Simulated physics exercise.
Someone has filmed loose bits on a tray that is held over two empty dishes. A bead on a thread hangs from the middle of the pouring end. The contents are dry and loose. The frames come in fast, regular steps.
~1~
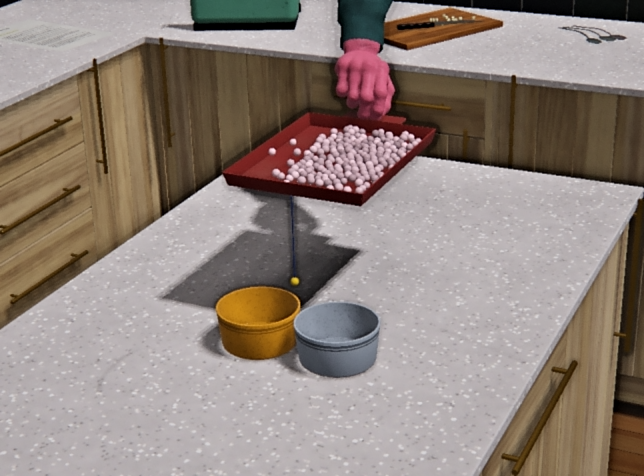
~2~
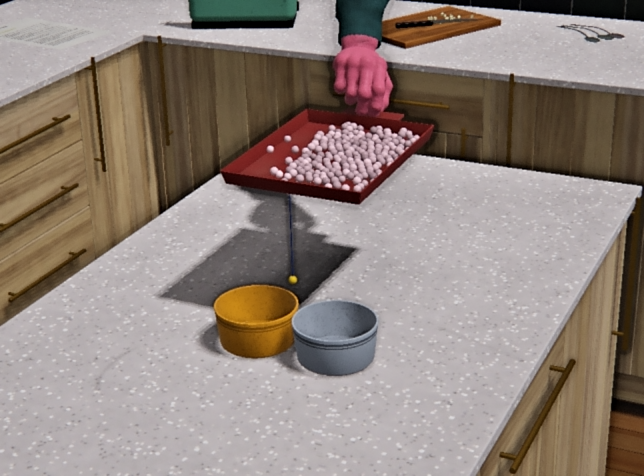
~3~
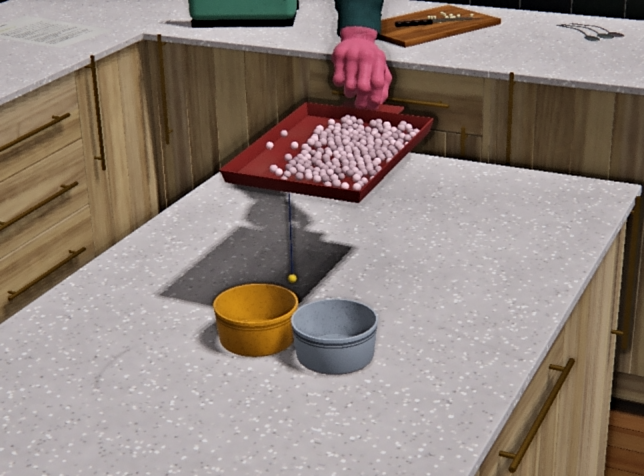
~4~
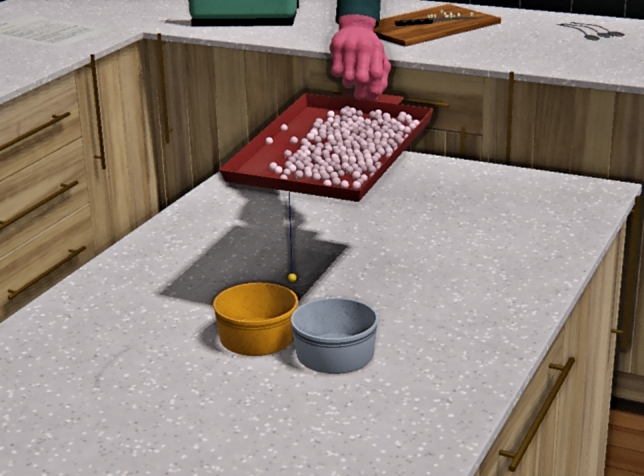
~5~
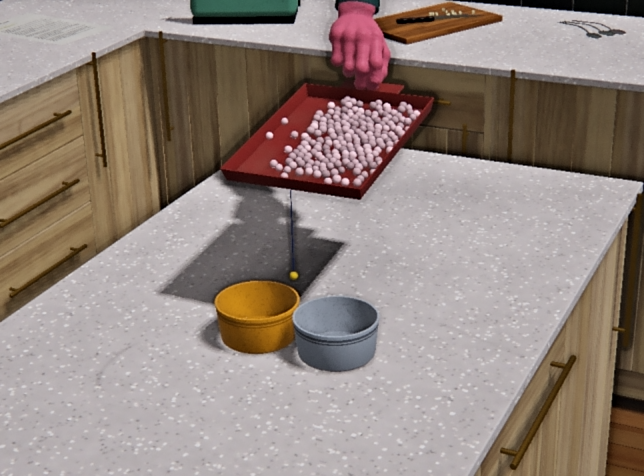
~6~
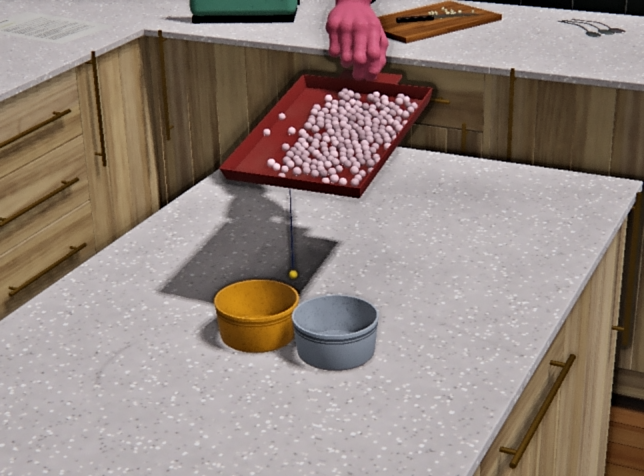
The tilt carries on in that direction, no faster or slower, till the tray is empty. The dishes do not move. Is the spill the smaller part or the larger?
In the dishes lies more than half of it.
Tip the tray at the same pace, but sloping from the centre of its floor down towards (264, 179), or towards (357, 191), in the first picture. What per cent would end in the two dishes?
About 20 and 50 per cent.
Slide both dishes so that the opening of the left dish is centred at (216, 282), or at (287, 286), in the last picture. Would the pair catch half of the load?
One: Above a half. Two: Less than half.
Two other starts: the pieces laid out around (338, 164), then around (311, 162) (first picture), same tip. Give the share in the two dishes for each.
In turn 80 and 80 in a hundred.
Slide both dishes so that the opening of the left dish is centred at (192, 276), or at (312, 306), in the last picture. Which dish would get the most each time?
First the right one, then the left-hand dish.
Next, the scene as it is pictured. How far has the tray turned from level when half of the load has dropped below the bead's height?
Near 85 degrees.
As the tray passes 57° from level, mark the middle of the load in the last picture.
Close to (297, 161).
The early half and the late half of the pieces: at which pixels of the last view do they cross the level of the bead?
The first part at (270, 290); the rest at (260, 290).
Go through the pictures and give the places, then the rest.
The first picture shows corners of the pouring end near (227, 172) and (361, 192), level; middle of the load near (350, 156), sugar pearls; left dish near (239, 339); right dish near (319, 357); bead on its thread near (295, 282).
The second picture shows corners of the pouring end near (225, 170) and (359, 191), level; middle of the load near (348, 154).
The third picture shows corners of the pouring end near (224, 169) and (358, 189), tipped barely, level across its low end; middle of the load near (348, 149).
The fourth picture shows corners of the pouring end near (224, 169) and (358, 188), tipped a little, level across its low end; middle of the load near (347, 143).
The fifth picture shows corners of the pouring end near (225, 167) and (359, 187), tipped a little, level across its low end; middle of the load near (348, 137).
The sixth picture shows corners of the pouring end near (224, 167) and (358, 186), tipped a little, level across its low end; middle of the load near (345, 133), near half on the move; left dish near (237, 332); right dish near (318, 350).
Shortly afterwards, tray tipped steeply; all but a few on the tray; only a few outside both; only a few in the air.
Next, tray tipped right over; only a few on the tray; near a quarter in the right dish; near a third in the left dish; near a quarter outside both; a little in the air.
Some moments later, tray tipped past a quarter turn; near a quarter in the right dish; near half in the left dish; near a quarter outside both.
In the end, tray tipped past a quarter turn; near a quarter in the right dish; near half in the left dish; near a quarter outside both.
